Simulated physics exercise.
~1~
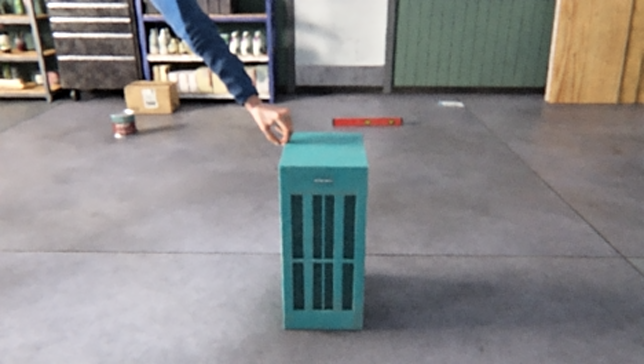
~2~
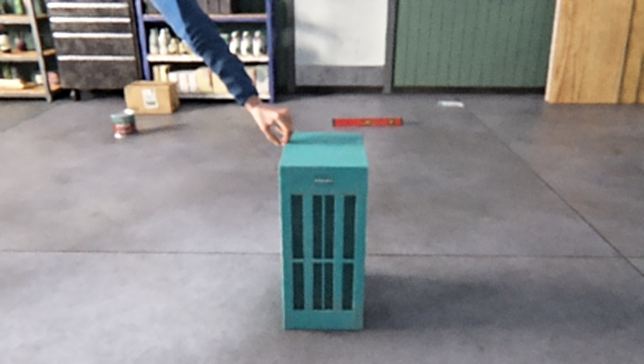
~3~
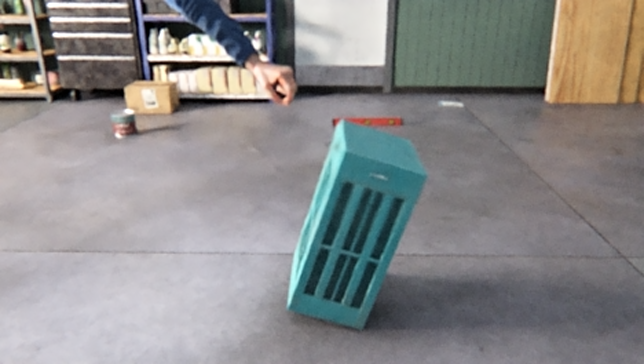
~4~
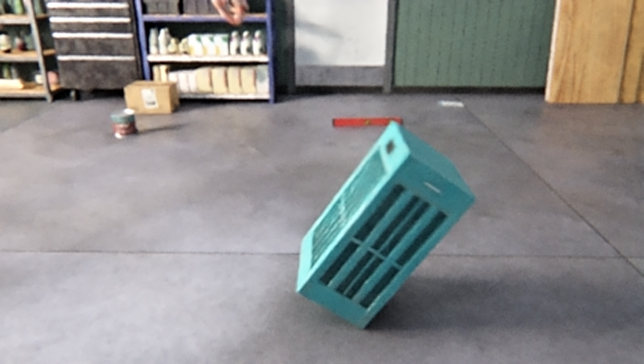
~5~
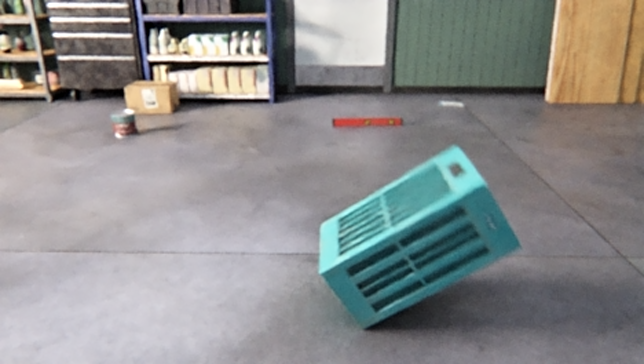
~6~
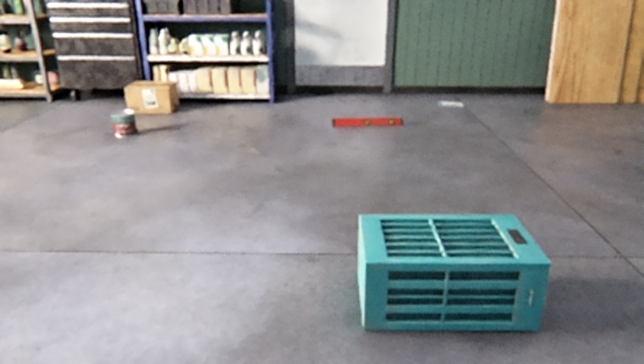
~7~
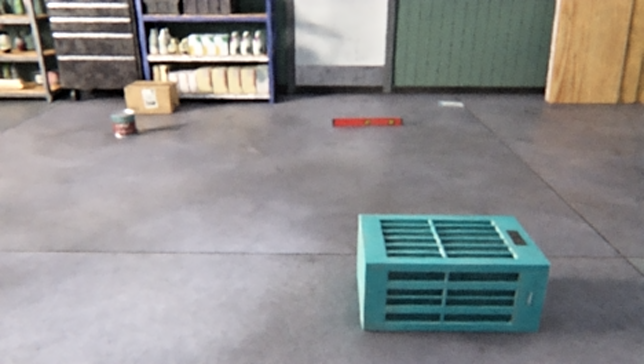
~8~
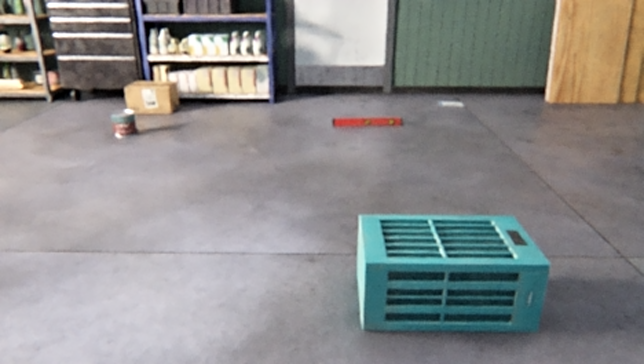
The footage shows a hand resting on top of an upright turquoise crate on a grey workshop floor, then letting go and drawing back as the crate tilts to the right, topples over and comes to rest lying still on its side.
